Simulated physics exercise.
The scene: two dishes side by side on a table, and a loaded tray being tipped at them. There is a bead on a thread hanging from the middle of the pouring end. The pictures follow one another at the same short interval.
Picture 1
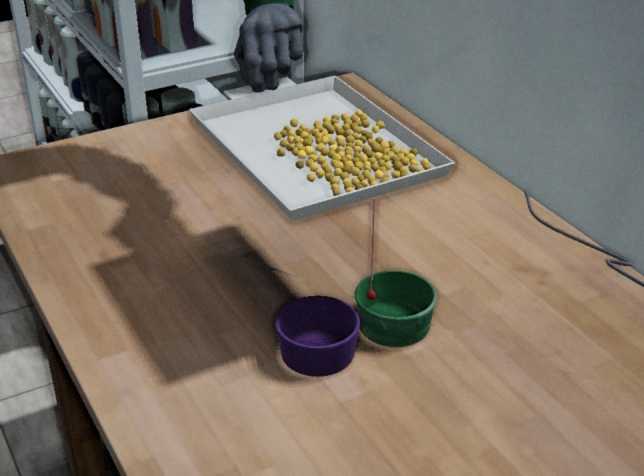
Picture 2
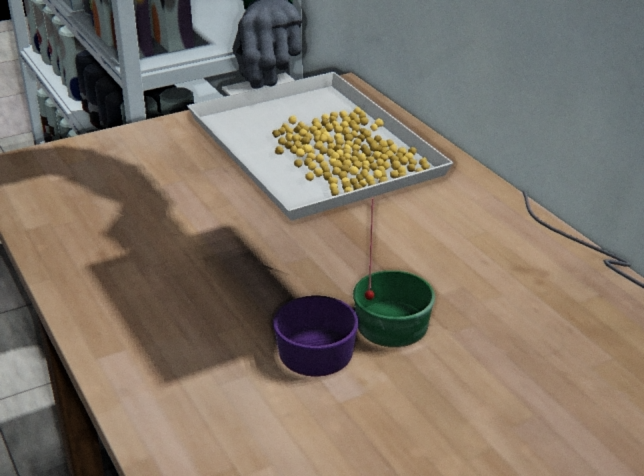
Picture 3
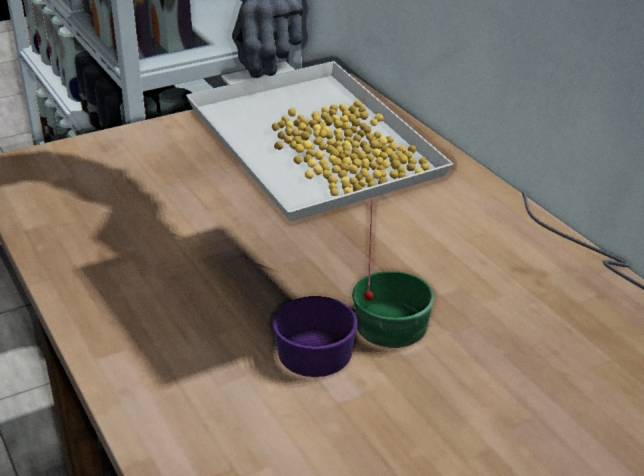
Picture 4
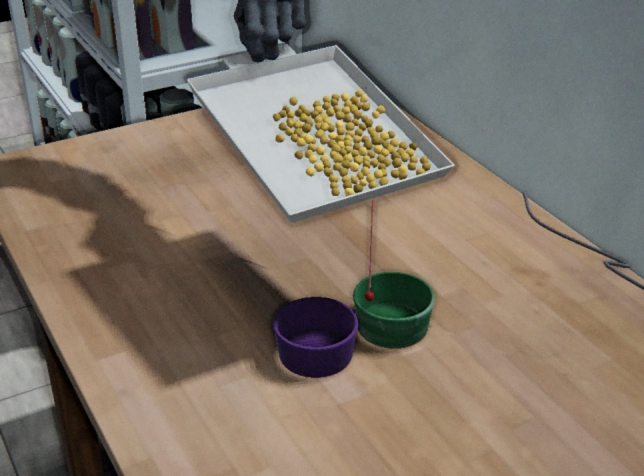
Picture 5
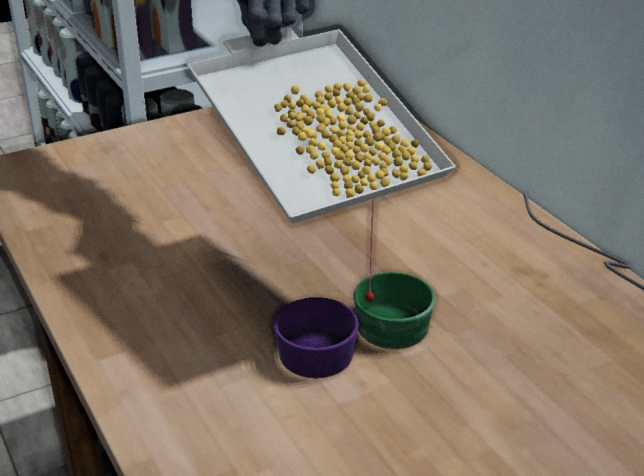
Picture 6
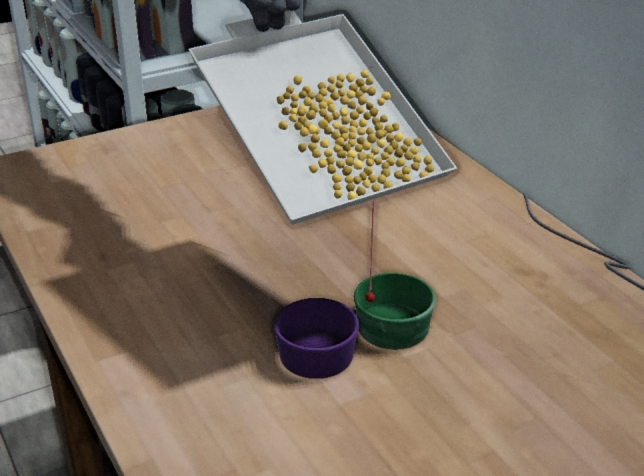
Wooden table beside a grey wall, a dark gloved hand steadily raising one end of a tray of yellow balls near two bowls.
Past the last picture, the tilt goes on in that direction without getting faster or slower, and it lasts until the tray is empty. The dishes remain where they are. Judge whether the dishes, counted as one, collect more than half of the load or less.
Minority caught.
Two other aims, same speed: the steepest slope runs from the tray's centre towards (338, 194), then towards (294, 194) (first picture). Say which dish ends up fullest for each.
Outcome one: The left side; outcome two: The left side.
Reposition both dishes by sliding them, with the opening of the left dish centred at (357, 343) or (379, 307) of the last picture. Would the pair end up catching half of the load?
The pair would catch the greater share the first time and the lesser share the second time.
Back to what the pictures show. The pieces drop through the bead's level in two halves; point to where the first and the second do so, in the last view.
Around (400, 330) and then (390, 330).
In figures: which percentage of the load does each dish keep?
The left dish keeps near 0 in a hundred, the right dish near 0 in a hundred.
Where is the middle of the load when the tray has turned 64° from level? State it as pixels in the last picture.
Look close to (374, 166) in the last picture.
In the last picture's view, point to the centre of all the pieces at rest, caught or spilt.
Around (406, 383).
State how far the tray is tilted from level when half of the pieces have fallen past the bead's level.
Close to 115 degrees, I reckon.
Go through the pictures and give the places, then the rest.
The first frame shows corners of the pouring end at (293, 206) and (447, 162), level; middle of the load at (349, 154), puffed corn balls; left dish at (337, 357); right dish at (417, 328); bead on its thread at (371, 295).
The second frame shows corners of the pouring end at (291, 206) and (446, 162), level; middle of the load at (347, 153).
The third frame shows corners of the pouring end at (291, 208) and (446, 162), tipped barely, level across its low end; middle of the load at (347, 149).
The fourth frame shows corners of the pouring end at (292, 210) and (447, 164), tipped a little, level across its low end; middle of the load at (348, 144).
The fifth frame shows corners of the pouring end at (293, 212) and (448, 164), tipped clearly, level across its low end; middle of the load at (350, 140).
The sixth frame shows corners of the pouring end at (294, 214) and (450, 166), tipped clearly, level across its low end; middle of the load at (352, 137); left dish at (336, 359); right dish at (415, 330).
Soon after the last picture, tray tipped steeply; nearly all on the tray; a stray few in the air.
A little later, tray tipped past a quarter turn; about two thirds on the tray; a small part outside both; about a quarter in the air.
Later still, tray tipped past a quarter turn; a stray few in the left dish; a stray few in the right dish; nearly all outside both.
At rest, tray tipped past a quarter turn; a stray few in the left dish; a stray few in the right dish; nearly all outside both.
